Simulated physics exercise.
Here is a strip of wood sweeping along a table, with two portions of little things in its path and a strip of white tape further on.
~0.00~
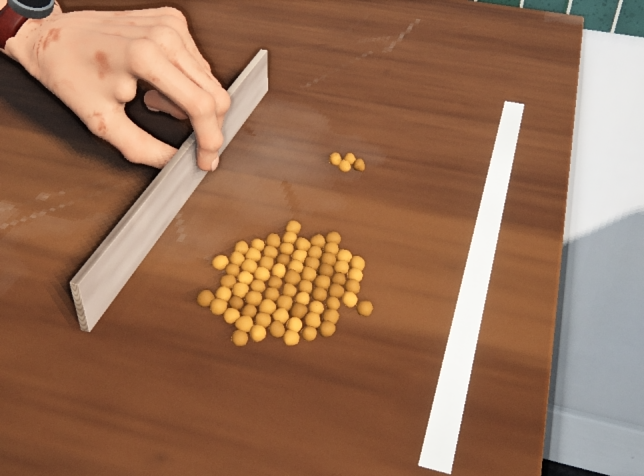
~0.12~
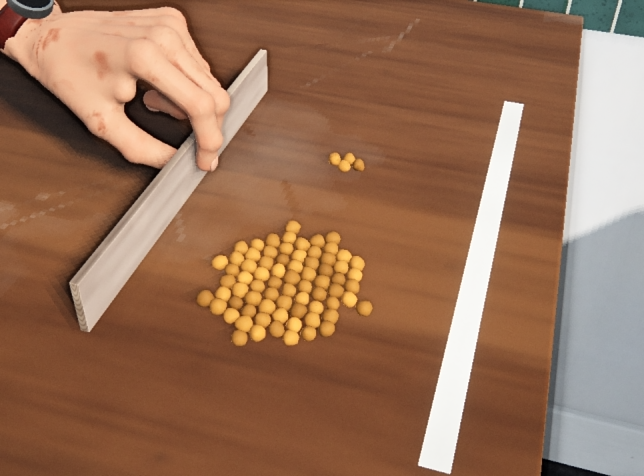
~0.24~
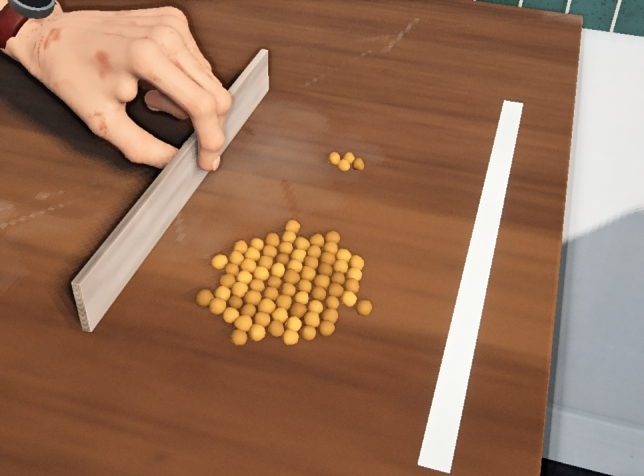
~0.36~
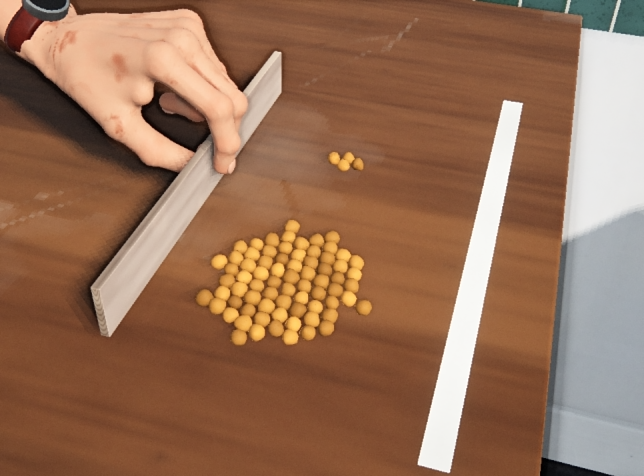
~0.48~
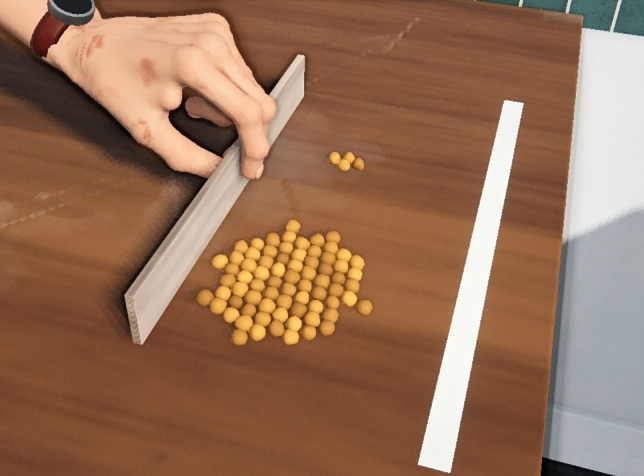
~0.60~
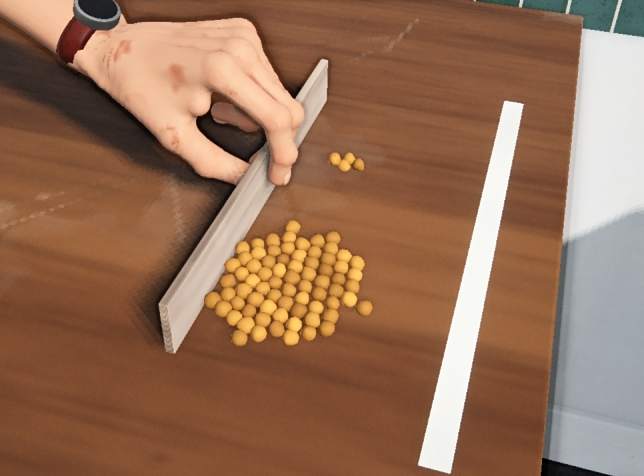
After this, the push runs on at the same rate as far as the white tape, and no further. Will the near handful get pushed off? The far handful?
The near handful tumbles over the end, in part at least; the far handful all stops short of the edge.
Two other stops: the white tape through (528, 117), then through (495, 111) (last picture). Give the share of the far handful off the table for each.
In turn 0 and 0 in a hundred.
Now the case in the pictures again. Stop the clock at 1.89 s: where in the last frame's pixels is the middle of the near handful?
Near (514, 334).
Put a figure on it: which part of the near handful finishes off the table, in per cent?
Near 20 %.
After 1.10 s, strip of wood still moving, near (386, 180); near handful all on the table, its front near (439, 337); far handful all on the table, its front near (419, 179).
After 1.61 s, strip of wood stopped at the white tape; near handful a small part over the edge; far handful all on the table, its front near (522, 200).
After 1.89 s, strip of wood stopped at the white tape; near handful about a quarter over the edge; far handful all on the table, its front near (533, 186).
At rest (2.1 s), strip of wood stopped at the white tape; near handful about a quarter over the edge; far handful all on the table, its front near (533, 186).
